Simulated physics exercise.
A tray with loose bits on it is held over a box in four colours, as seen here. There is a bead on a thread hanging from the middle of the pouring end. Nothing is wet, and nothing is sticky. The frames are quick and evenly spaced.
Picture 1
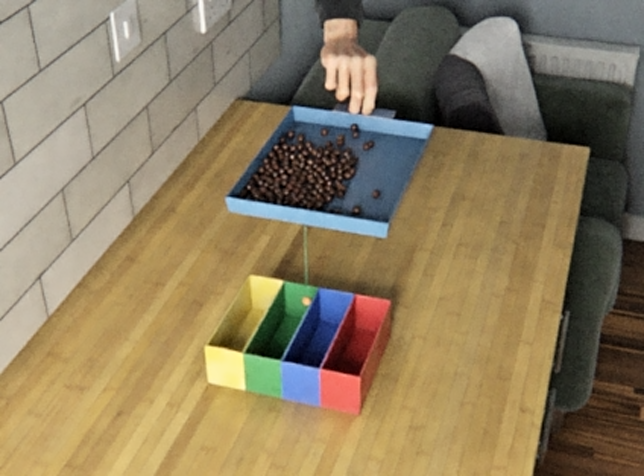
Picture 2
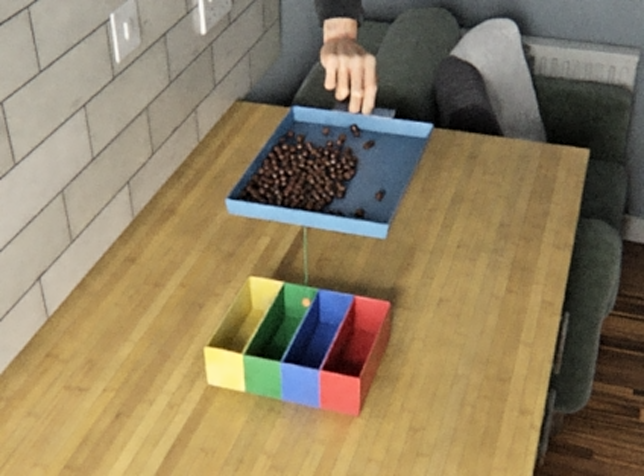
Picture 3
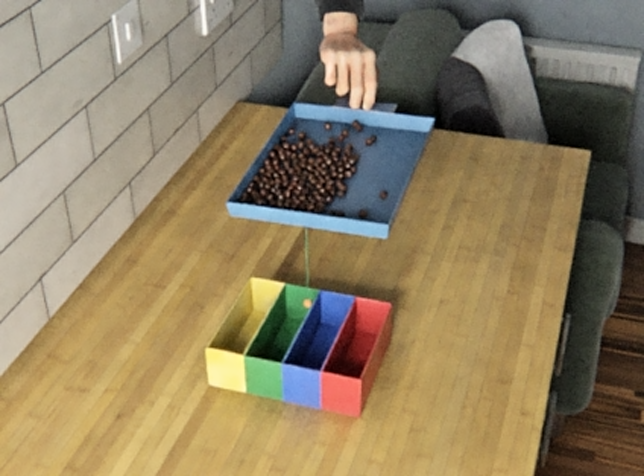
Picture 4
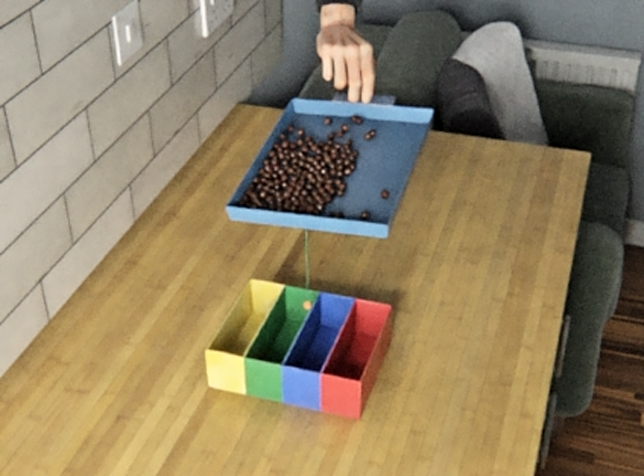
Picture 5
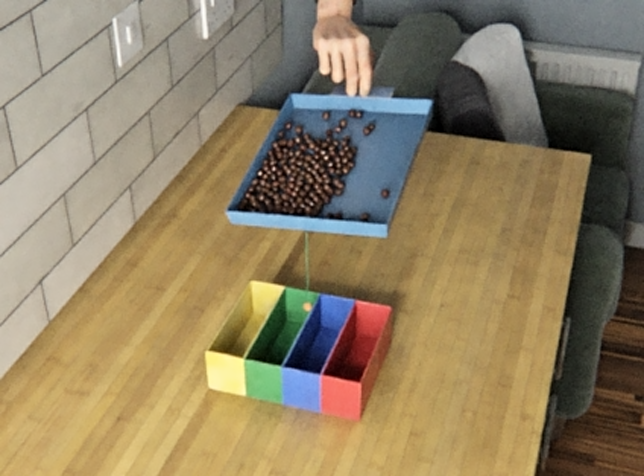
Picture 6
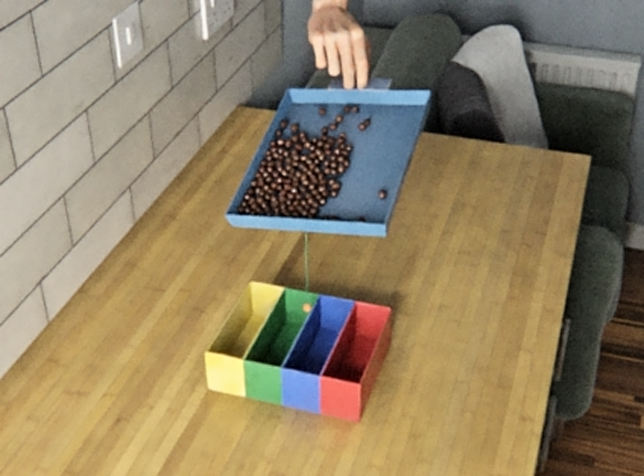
A hand held a blue tray of chocolate balls above a box with yellow, green, blue and red sections, then slowly raised the back edge, and a few balls shifted slightly as the tray tilted.
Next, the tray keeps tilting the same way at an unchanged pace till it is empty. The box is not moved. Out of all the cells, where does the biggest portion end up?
In the yellow cell.
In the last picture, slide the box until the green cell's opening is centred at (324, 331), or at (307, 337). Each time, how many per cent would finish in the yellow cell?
I'd expect some 0 percent, and then some 0 percent.
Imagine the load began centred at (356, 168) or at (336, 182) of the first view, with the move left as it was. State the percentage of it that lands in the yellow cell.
In turn 50 and 50 in a hundred.
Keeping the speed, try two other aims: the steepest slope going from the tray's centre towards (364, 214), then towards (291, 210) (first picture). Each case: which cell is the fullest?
Case 1 goes to the cell in red, case 2 to the cell in yellow.
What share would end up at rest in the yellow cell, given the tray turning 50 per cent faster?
I'd expect close to 50 per cent.
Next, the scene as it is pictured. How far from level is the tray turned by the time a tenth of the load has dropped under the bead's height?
Around 85°, give or take.
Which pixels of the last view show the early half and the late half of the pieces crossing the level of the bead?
(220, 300) for the early half, (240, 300) for the late half.
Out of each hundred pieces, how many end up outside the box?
60 per cent.
Soon, tray tipped steeply; all on the tray.
A while on, tray tipped right over; about a quarter on the tray; about a quarter in the yellow cell; about half falling or outside the box.
Towards the end, tray tipped past a quarter turn; about half in the yellow cell; a stray few in the green cell; about half falling or outside the box.
Finally, tray tipped past a quarter turn; about half in the yellow cell; a stray few in the green cell; none in the red cell; none in the blue cell; about half outside the box.
